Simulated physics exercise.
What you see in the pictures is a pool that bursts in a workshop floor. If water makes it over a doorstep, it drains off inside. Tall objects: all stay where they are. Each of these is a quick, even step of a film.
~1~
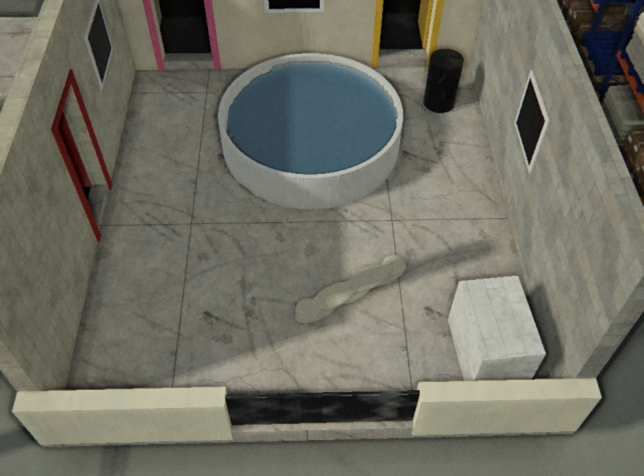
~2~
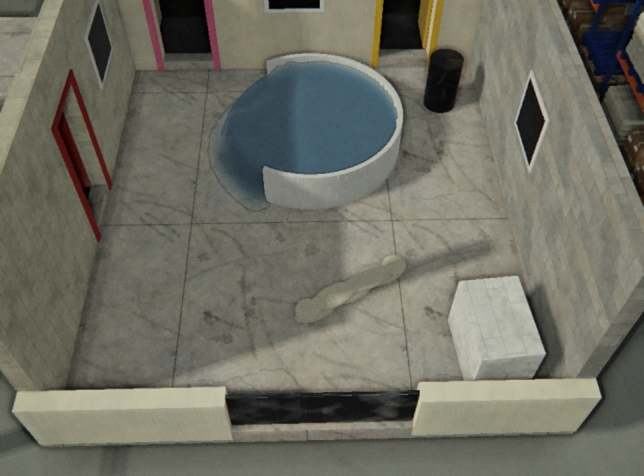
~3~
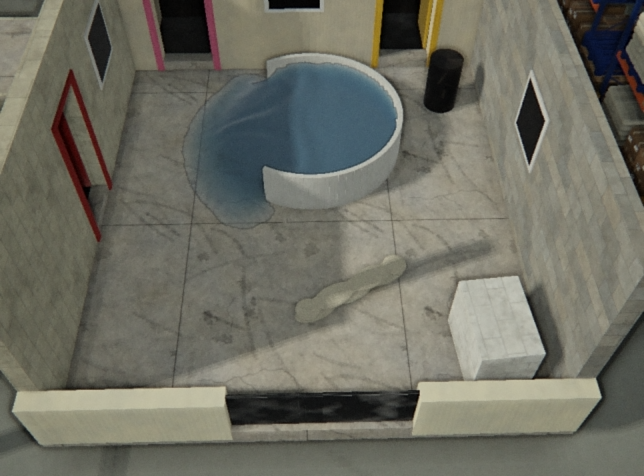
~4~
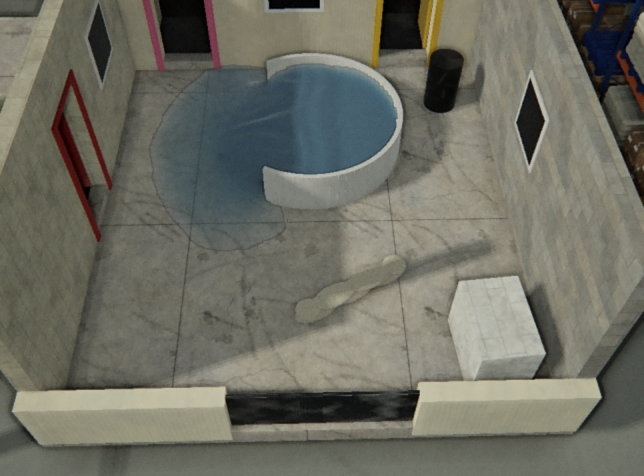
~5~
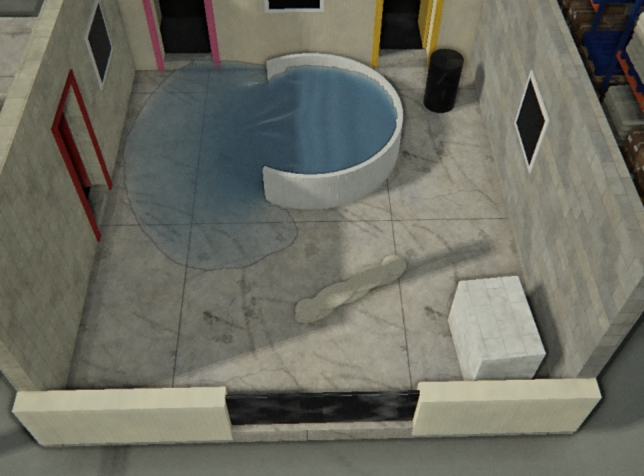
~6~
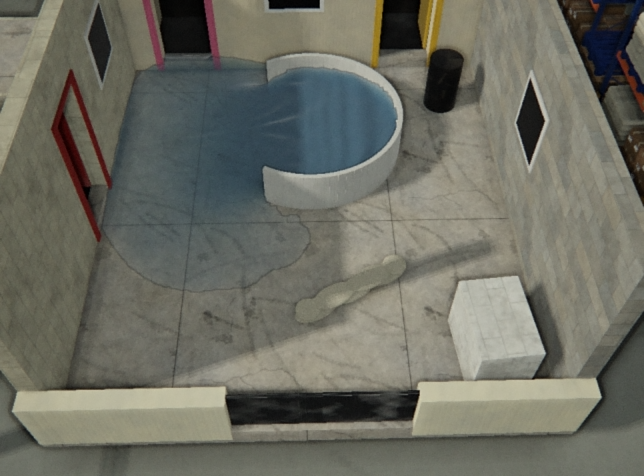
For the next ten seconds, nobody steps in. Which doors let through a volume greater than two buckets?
Checking each one: The red door lets through more; the pink door lets through more; the yellow door lets through less or just two.
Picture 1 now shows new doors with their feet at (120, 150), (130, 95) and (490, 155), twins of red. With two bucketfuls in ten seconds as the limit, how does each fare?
Going door by door: The first runs past the limit, the second runs past the limit, the third remains below the limit.
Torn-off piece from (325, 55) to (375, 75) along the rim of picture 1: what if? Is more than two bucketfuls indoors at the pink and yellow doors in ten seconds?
As it turns out, the pink door falls short while the yellow door tops the limit.
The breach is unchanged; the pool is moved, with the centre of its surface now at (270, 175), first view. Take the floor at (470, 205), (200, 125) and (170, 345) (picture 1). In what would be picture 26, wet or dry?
Result: Spared; inundated; inundated.
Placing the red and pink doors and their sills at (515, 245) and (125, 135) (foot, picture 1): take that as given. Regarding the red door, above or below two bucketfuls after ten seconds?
Red: Falls short.
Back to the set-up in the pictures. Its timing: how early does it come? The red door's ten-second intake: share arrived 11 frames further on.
50 %.
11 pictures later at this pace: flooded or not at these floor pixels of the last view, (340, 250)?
Parched.
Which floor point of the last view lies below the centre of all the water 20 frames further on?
At roughly (212, 178).
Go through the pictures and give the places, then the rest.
In the first frame, still water in the round tank at (311, 114).
In the second frame, the front is at (261, 207), out from the gap at (226, 136).
In the third frame, water pours out at (226, 137) and has run to (248, 223).
In the fourth frame, the front is at (230, 245), out from the gap at (227, 138).
In the fifth frame, the front is at (246, 262), out from the gap at (227, 139).
In the sixth frame, the front is at (180, 284), out from the gap at (227, 139).
A moment on, water covers 40 % of the floor; the red door under two buckets in, the pink door under two buckets in, the yellow door not reached.
Next, water covers 40 % of the floor; the red door over two buckets in, the pink door over two buckets in, the yellow door not reached.
Then, water covers 50 % of the floor; the red door far over two buckets in, the pink door far over two buckets in, the yellow door wet at the sill, nothing in.
Later, water covers 90 % of the floor; the red door far over two buckets in, the pink door far over two buckets in, the yellow door wet at the sill, nothing in.
In the end, water covers 95 % of the floor; the red door far over two buckets in, the pink door far over two buckets in, the yellow door wet at the sill, nothing in.
